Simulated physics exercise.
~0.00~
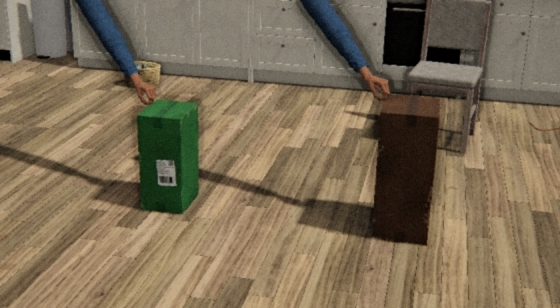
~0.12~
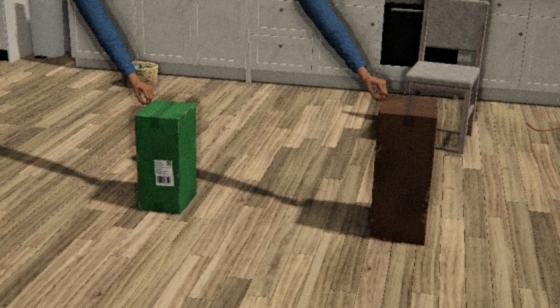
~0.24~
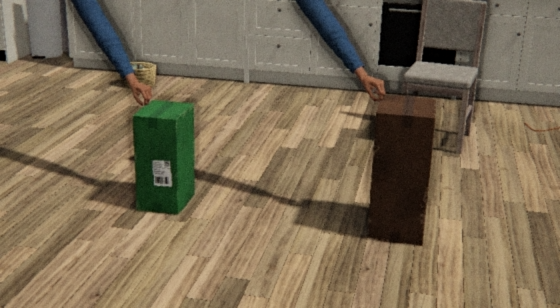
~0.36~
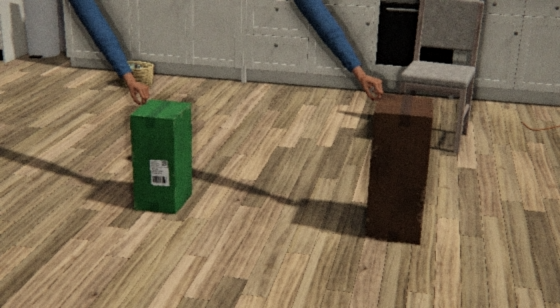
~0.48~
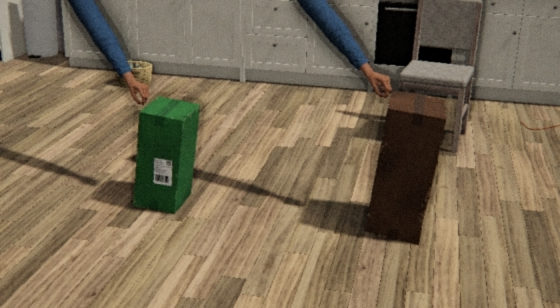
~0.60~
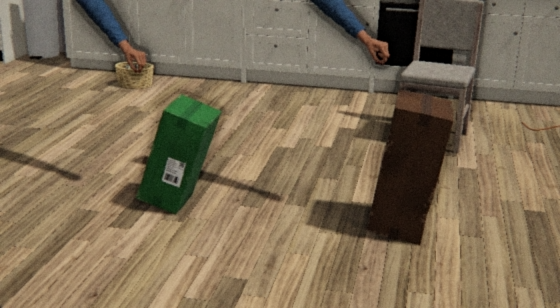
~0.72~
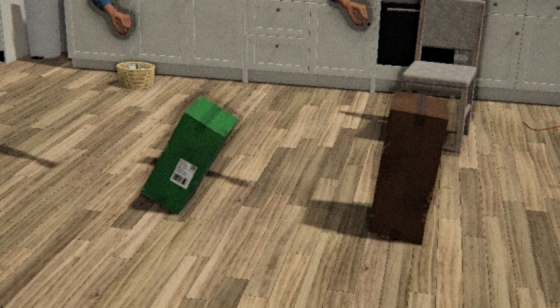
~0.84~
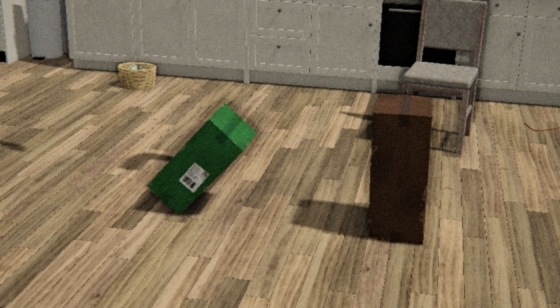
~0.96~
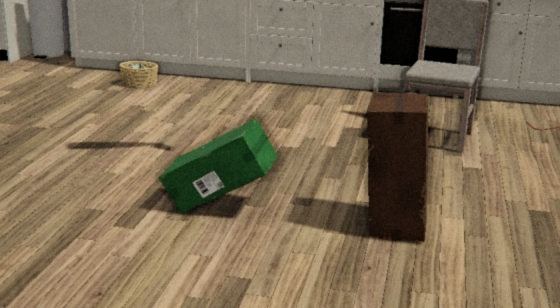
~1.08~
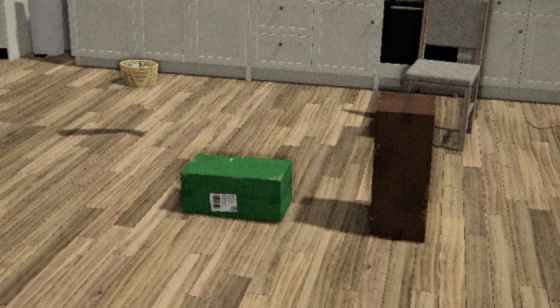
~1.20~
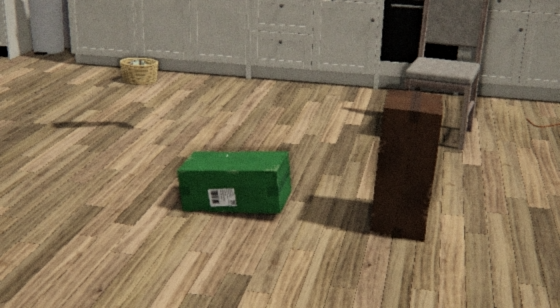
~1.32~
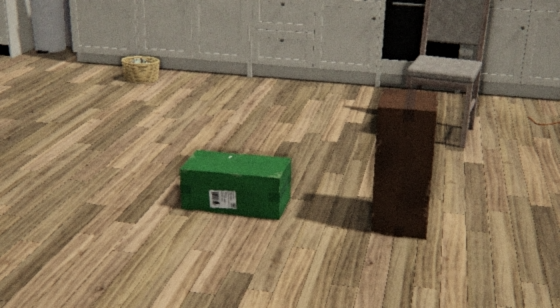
A green parcel on the left and a taller brown box on the right stand upright on a wood-plank floor, seen from slightly above by a gently swaying camera. Behind them are pale grey cabinets, a chair and a small basket. Two blue-sleeved arms reach in from above, push the tops of both things to the right, then let go and draw back out of view. The green parcel tips further and further right until it drops onto its side. The brown box leans slightly, rocks back onto its base and ends standing upright beside the fallen parcel.
